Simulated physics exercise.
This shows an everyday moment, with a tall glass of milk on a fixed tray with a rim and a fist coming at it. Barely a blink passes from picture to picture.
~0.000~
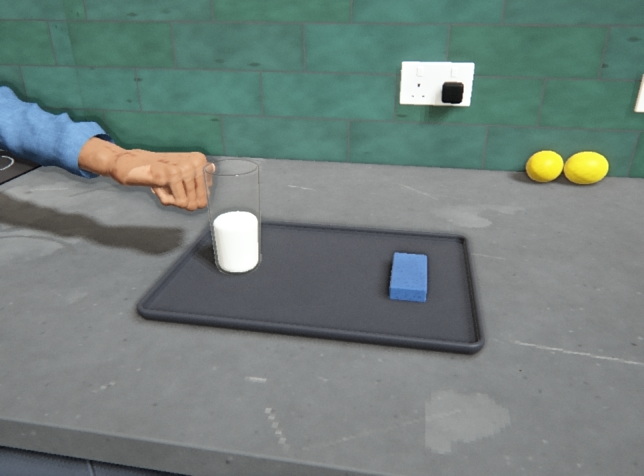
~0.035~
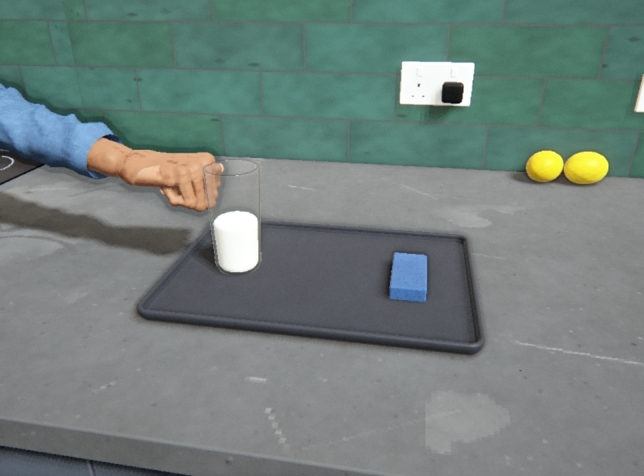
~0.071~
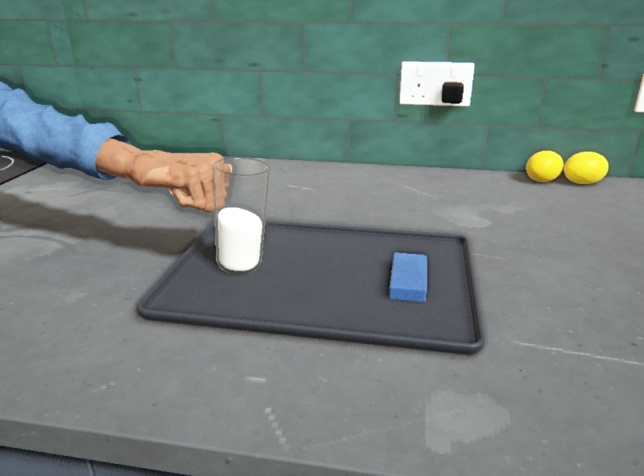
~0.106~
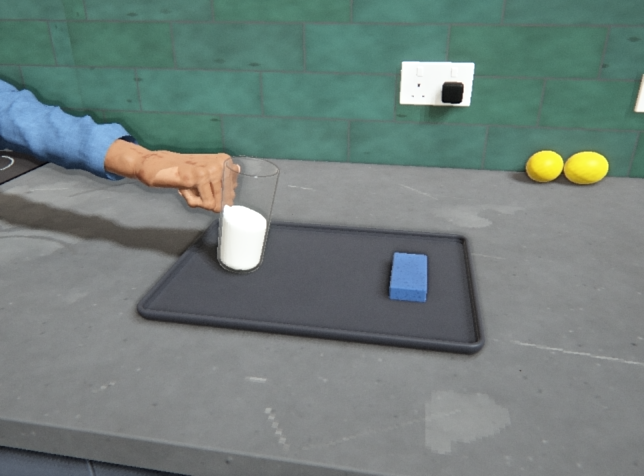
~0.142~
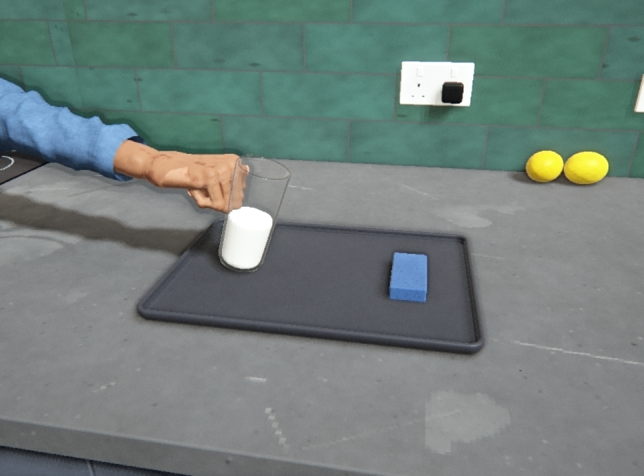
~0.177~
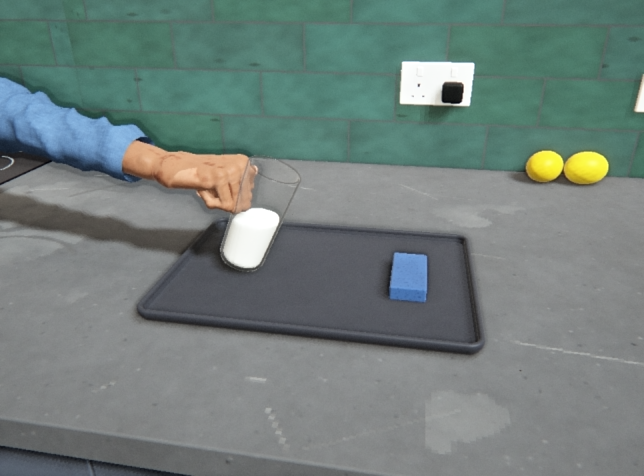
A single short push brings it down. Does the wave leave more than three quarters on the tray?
Yes, it takes less than a quarter off.
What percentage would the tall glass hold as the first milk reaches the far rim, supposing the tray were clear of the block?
About 70 %.
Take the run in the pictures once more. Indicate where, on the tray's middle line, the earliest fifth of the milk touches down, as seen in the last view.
I'd point to somewhere close to pixel (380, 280).
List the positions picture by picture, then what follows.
In the first frame, it leans 0°; its right rim is at (256, 170); the milk meets the walls at (217, 217) and (257, 220); the tray's far rim is at (472, 282); a block is fixed to the tray further along.
In the second frame, it leans 0°; its right rim is at (257, 170); the milk meets the walls at (217, 217) and (257, 220).
In the third frame, it leans 6°; its right rim is at (267, 171); the milk meets the walls at (221, 209) and (262, 222).
In the fourth frame, it leans 11°; its right rim is at (277, 174); the milk meets the walls at (226, 205) and (266, 222).
In the fifth frame, it leans 17°; its right rim is at (288, 177); the milk meets the walls at (230, 209) and (271, 219).
In the sixth frame, it leans 22°; its right rim is at (299, 182); the milk meets the walls at (235, 214) and (278, 217).
A moment on, the tall glass is falling and 100 per cent is in the glass, 0 on the tray and 0 above or beyond its rim.
Next, the tall glass lies on its side and 100 per cent is in the glass, 0 on the tray and 0 above or beyond its rim.
Then the tall glass lies on its side and 60 per cent is in the glass, 21 on the tray and 19 above or beyond its rim.
Later the tall glass lies on its side and 31 per cent is in the glass, 52 on the tray and 17 above or beyond its rim.
In the end 88 per cent is held by tray and glass, 12 is off the tray.
